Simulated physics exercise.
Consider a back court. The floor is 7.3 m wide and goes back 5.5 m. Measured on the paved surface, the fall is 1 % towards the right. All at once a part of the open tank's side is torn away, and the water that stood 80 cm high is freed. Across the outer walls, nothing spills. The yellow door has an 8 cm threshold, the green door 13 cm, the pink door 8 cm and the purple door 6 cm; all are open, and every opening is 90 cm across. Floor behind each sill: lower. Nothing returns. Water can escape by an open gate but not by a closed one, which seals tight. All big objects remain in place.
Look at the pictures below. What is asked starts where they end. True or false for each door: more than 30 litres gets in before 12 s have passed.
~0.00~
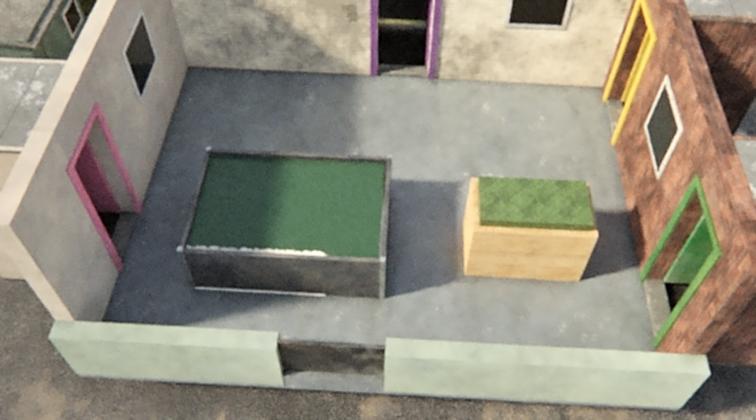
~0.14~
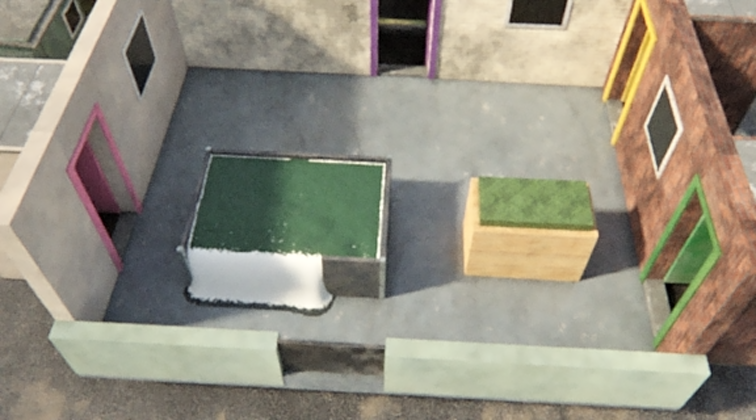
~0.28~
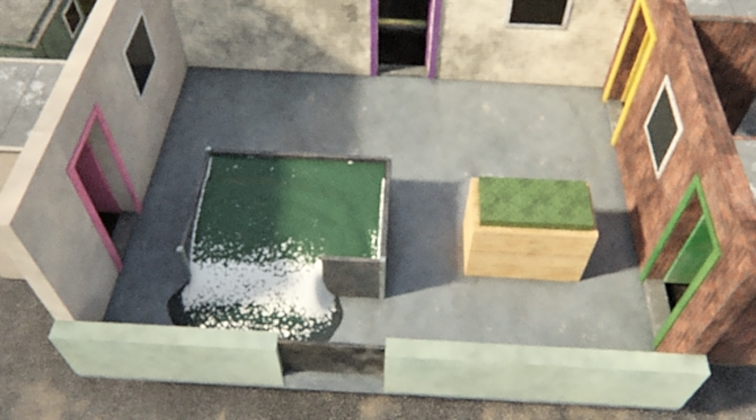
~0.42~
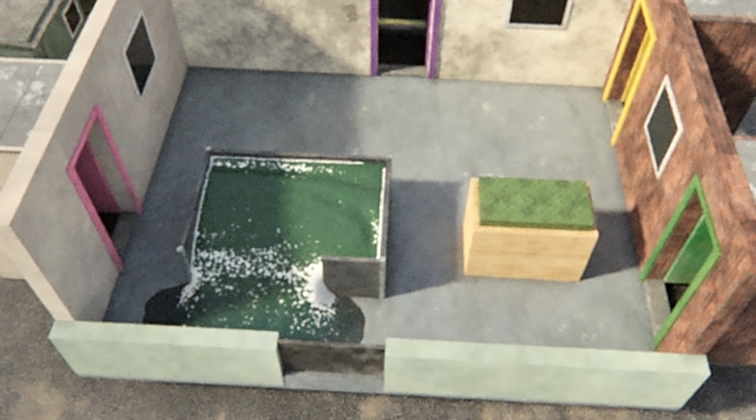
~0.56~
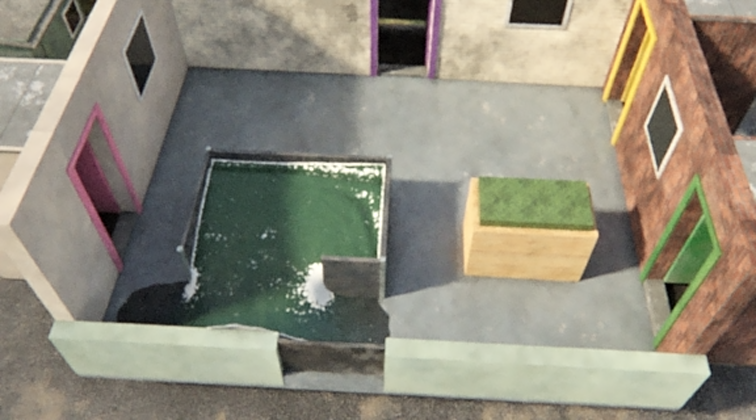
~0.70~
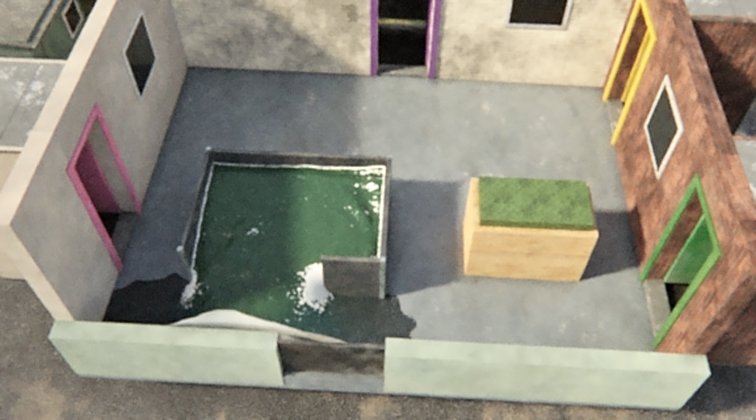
Yellow door true, green door true, pink door true, purple door false.
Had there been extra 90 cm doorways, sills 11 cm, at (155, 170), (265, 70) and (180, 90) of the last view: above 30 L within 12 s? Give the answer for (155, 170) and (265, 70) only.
The first door falls short and the second gets there.
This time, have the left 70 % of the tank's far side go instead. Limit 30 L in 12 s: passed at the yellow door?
In that case, yellow door: More than that.
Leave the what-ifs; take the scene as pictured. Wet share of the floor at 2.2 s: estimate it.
Roughly 40 percent.
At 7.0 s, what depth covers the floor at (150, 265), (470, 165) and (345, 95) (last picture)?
Spot one 9 cm, spot two 6 cm, spot three 6 cm.
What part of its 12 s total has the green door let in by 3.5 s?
That works out near 55%.
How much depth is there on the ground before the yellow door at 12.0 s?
Roughly 12.5 centimetres.
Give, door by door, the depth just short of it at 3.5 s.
Yellow 0 cm, green 28 cm, pink 13 cm, purple 0 cm.
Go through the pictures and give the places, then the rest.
In the first picture, the open tank at (291, 205) is whole and still, 80 cm deep.
In the second picture, water pours out at (258, 278) and has run 1.0 m, to (189, 288); typically 7 cm deep outside, 80 cm at the open tank's back.
In the third picture, the front is at (328, 332), 1.2 m from the gap at (258, 279); 1.4 m2 of floor is under water; 79 cm left at the back of the open tank.
In the fourth picture, water pours out at (259, 280) and has run 1.6 m, to a hidden place; typically 16 cm deep outside, 70 cm at the open tank's back.
In the fifth picture, water pours out at (259, 280) and has run 2.0 m, to a hidden place; typically 18 cm deep outside, 68 cm at the open tank's back.
In the sixth picture, the front is at a hidden place, 2.3 m from the gap at (259, 280); 3.3 m2 of floor is under water; 68 cm left at the back of the open tank.
After 1.4 s water covers 20 % of the floor and is deepest (72 cm) near (108, 348); yellow door not reached, green door not reached, pink door 5 cm at the sill, 0 L in, purple door not reached.
After 2.2 s water covers 40 % of the floor and is deepest (52 cm) near (108, 348); yellow door not reached, green door 23 cm at the sill, 0 L in, pink door 17 cm at the sill, 6 L in, purple door not reached.
After 3.5 s water covers 60 % of the floor and is deepest (30 cm) near (218, 72); yellow door not reached, green door 28 cm at the sill, 141 L in, pink door 13 cm at the sill, 38 L in, purple door not reached.
After 7.0 s water covers 90 % of the floor and is deepest (20 cm) near (596, 91); yellow door 14 cm at the sill, 10 L in, green door 16 cm at the sill, 257 L in, pink door 8 cm at the sill, 54 L in, purple door 5 cm at the sill, 0 L in.
After 12.0 s water covers 95 % of the floor and is deepest (15 cm) near (653, 380); yellow door 13 cm at the sill, 112 L in, green door 13 cm at the sill, 263 L in, pink door 4 cm at the sill, 55 L in, purple door 4 cm at the sill, 0 L in.
